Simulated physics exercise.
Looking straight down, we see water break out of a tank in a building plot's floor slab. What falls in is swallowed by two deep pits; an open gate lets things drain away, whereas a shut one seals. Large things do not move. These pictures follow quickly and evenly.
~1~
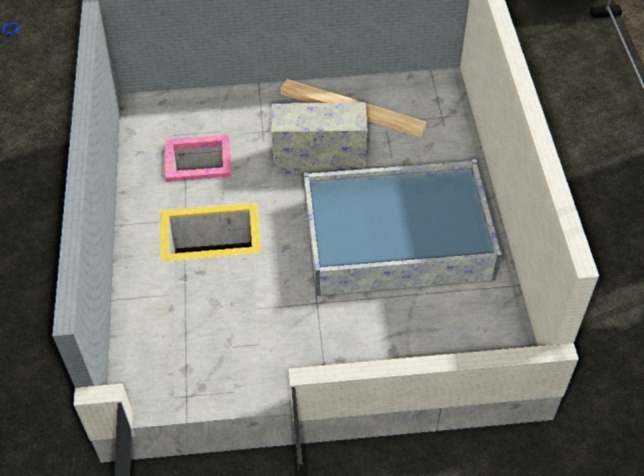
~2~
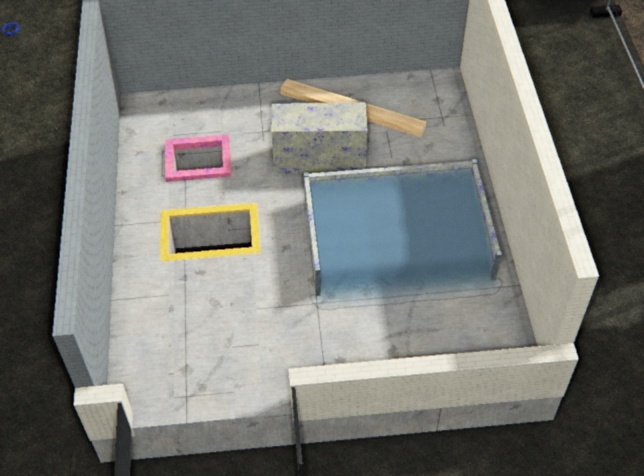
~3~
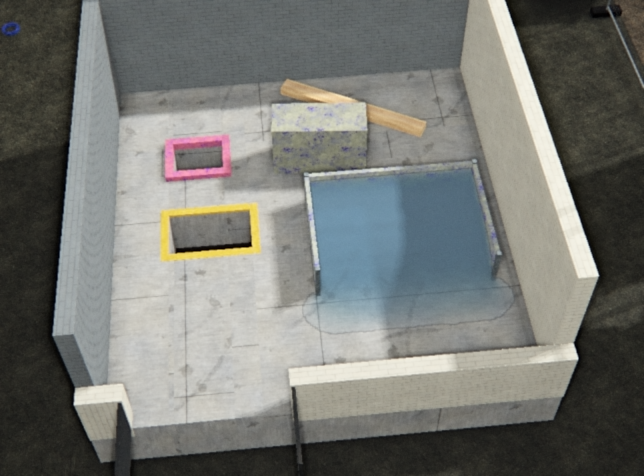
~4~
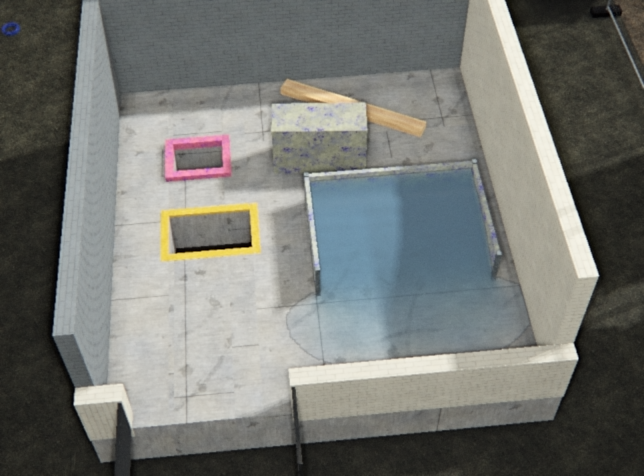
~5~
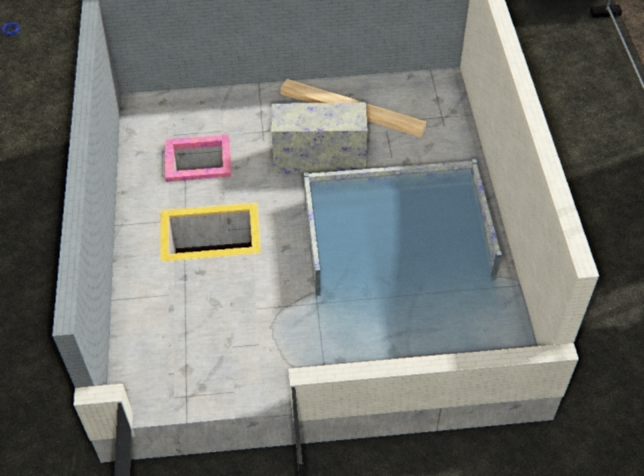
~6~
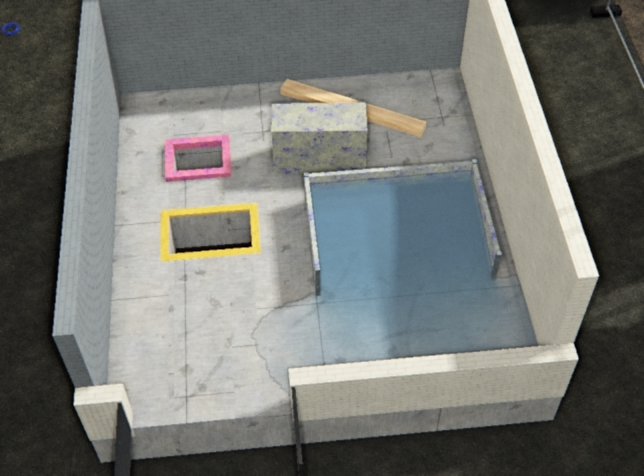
On a walled concrete floor slab with a pink-rimmed pit and a yellow-rimmed pit, a tank of blue water sits whole and still. Its near side gives way and water pours out toward the low front wall, then spreads in a thin sheet along it, creeping left across the slab.
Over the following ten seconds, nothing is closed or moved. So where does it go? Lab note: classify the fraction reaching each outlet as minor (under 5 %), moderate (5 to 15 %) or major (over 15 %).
Fractions by outlet: Gate major; yellow pit moderate; pink pit minor.
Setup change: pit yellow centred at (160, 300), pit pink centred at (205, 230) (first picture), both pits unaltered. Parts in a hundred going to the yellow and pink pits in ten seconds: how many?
Measured shares in per cent - yellow 25, pink 0.
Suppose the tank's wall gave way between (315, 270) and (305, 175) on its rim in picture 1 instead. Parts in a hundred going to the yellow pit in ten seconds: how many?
Share recorded - yellow: 45 %.
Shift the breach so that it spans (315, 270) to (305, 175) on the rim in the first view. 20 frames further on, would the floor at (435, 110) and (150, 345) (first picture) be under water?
Result, in sequence: Untouched by the flood; inundated.
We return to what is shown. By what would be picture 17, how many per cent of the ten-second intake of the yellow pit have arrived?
Near 0 in a hundred.
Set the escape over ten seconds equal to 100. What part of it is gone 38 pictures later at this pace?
I'd say about 50 per cent.
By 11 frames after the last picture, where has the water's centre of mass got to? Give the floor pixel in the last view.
About (401, 313).
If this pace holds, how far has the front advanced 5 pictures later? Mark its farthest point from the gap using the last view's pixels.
I'd say near (230, 402).
A moment on, water covers 20 % of the floor; the gate 0 %, the yellow pit 0 %, the pink pit 0 %.
Next, water covers 25 % of the floor; the gate 2 %, the yellow pit 0 %, the pink pit 0 %.
Then, water covers 45 % of the floor; the gate 6 %, the yellow pit 0 %, the pink pit 0 %.
Later, water covers 65 % of the floor; the gate 12 %, the yellow pit 3 %, the pink pit 0 %.
In the end, water covers 90 % of the floor; the gate 20 %, the yellow pit 9 %, the pink pit 0 %.
